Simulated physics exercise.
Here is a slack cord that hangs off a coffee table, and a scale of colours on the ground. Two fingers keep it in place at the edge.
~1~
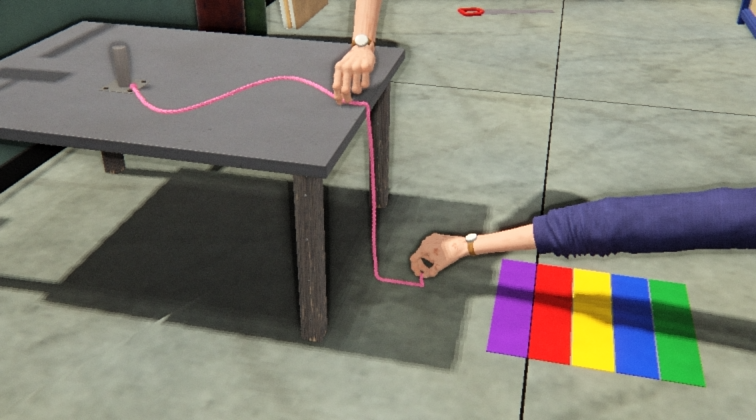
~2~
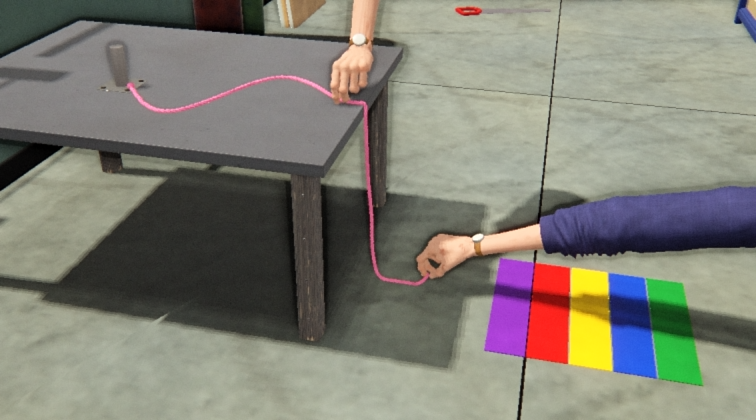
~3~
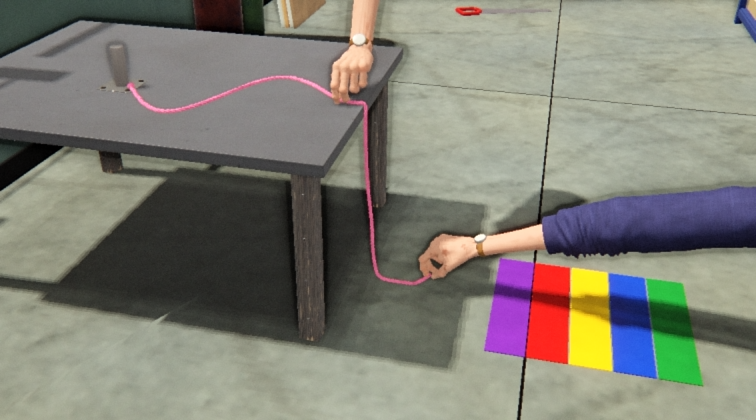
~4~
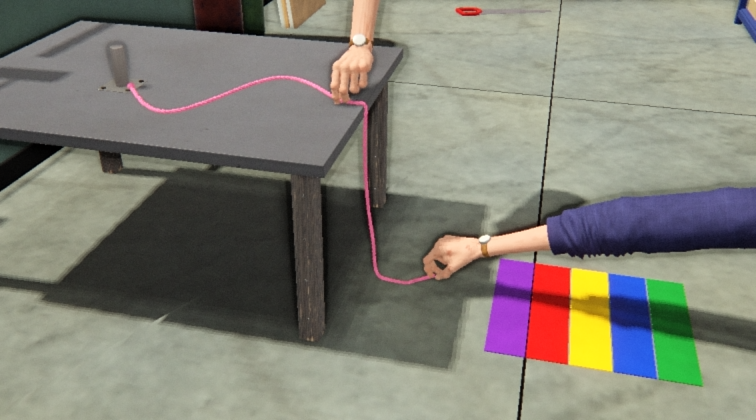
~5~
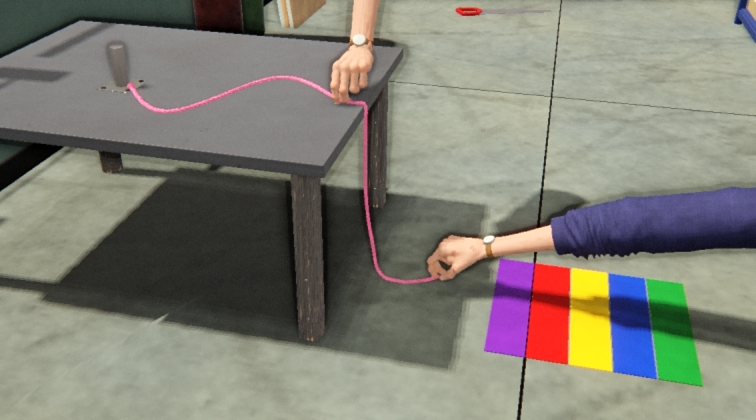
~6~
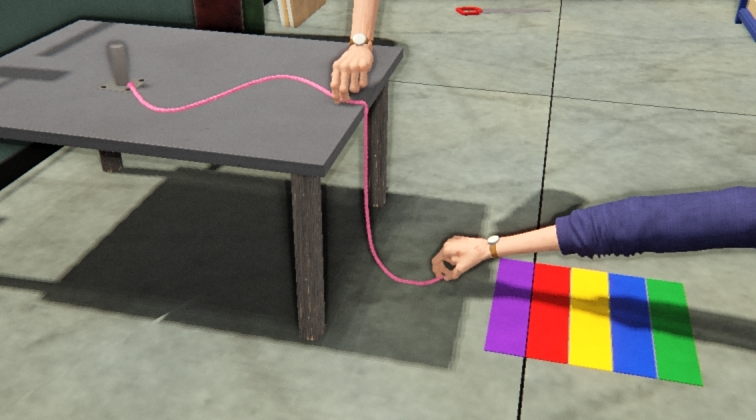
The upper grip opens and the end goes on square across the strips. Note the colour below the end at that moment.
Colour below: Green.
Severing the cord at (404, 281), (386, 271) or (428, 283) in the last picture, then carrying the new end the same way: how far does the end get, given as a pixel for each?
(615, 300), (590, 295), (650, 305).
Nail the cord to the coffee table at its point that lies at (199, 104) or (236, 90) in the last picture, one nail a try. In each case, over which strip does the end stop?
In order: Blue, then yellow.
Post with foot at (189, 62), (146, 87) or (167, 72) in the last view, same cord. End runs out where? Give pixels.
The three places are (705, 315), (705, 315) and (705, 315), in that order.
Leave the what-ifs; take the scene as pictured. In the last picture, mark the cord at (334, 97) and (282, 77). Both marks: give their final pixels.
They go to (424, 146) and to (351, 104).
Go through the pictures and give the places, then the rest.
The first picture shows end (422, 274); purple (509, 335); red (550, 342); yellow (593, 348); blue (636, 355); green (680, 362).
The second picture shows end (428, 274); cord through (140, 100) (215, 98) (287, 77) (348, 102) (368, 180) (373, 255).
The third picture shows end (430, 274).
The fourth picture shows end (435, 275); cord through (140, 101) (215, 99) (287, 78) (348, 102) (366, 180) (374, 256).
The fifth picture shows end (439, 276).
The sixth picture shows end (443, 276); cord through (141, 100) (215, 98) (287, 77) (348, 102) (366, 180) (375, 256).
Soon after, end near (608, 300); over yellow.
After that, end near (650, 306); over blue.
At the stop, end near (675, 310); over green. It gets as far as the green strip.
